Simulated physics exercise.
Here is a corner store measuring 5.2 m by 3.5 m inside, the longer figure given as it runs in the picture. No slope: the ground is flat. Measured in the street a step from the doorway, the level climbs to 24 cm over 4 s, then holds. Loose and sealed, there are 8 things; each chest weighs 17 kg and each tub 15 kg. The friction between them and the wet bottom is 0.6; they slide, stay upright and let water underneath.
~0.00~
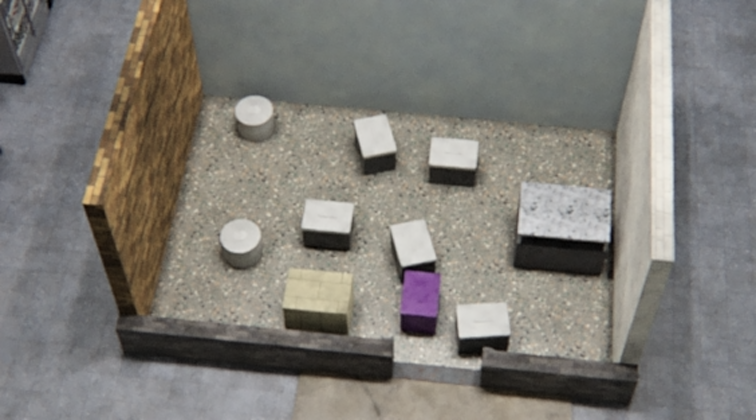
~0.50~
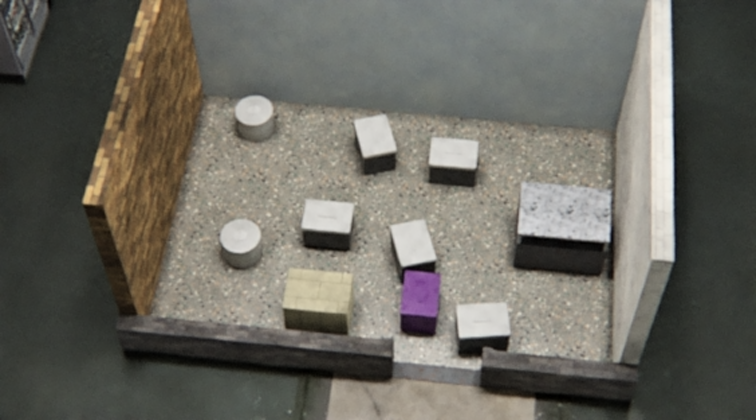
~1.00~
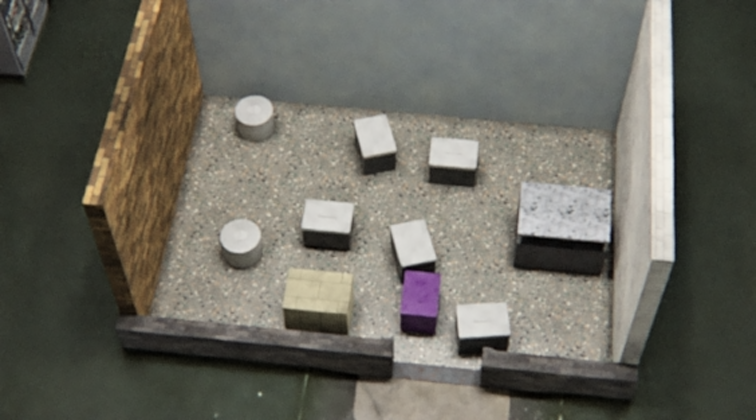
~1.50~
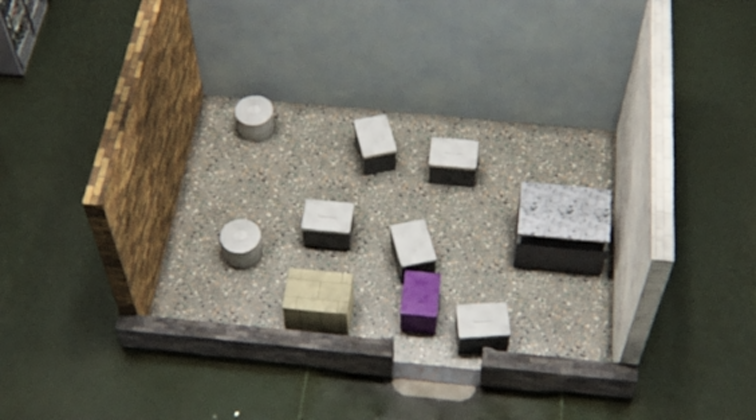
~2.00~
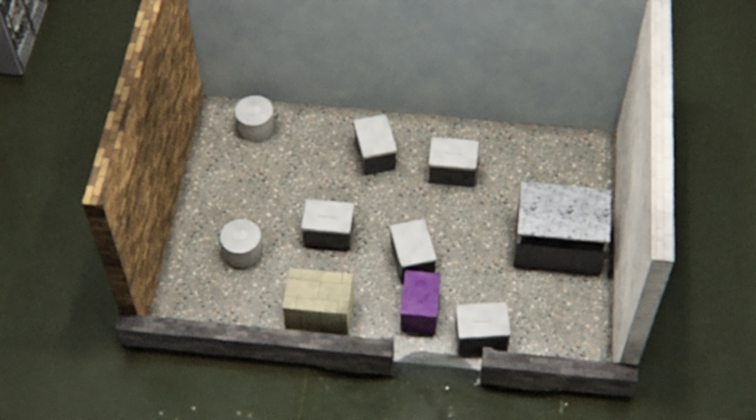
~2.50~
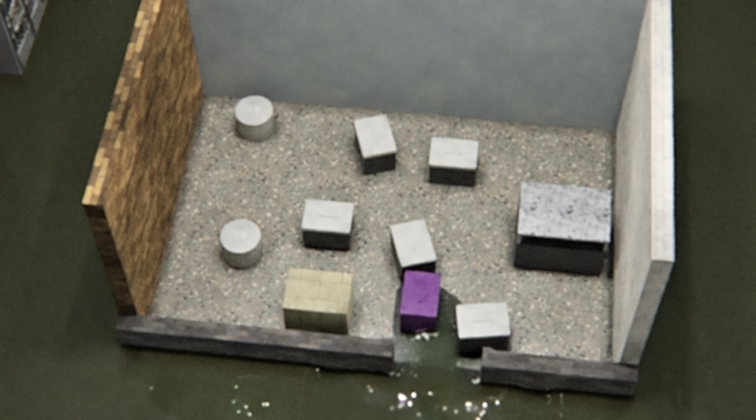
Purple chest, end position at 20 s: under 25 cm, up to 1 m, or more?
Looks like it will get pushed a long way.
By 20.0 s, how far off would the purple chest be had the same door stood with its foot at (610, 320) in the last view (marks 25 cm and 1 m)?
I'd expect the purple chest to get swept far off.
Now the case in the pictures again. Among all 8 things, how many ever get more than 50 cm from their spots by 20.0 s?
That comes to 8.
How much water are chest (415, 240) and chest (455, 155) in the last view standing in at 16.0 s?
Depth approx. 14 cm / 13 cm.
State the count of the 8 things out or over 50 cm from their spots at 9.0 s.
Tally at that time: 2.
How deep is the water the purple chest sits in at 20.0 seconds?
About 17 cm.
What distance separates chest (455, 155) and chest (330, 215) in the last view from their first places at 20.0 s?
First 80 cm, then 140 cm.
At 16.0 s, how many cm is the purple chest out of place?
By then it has shifted roughly 200 cm.
After 4.0 s the purple chest is near (419, 287), 0.1 m from its start, aground; 0 afloat.
After 9.0 s the purple chest is near (425, 240), 0.7 m from its start, aground; 2 afloat.
After 16.0 s the purple chest is near (323, 167), 2.0 m from its start, afloat; 8 afloat.
After 20.0 s the purple chest is near (444, 141), 2.0 m from its start, afloat; 8 afloat.
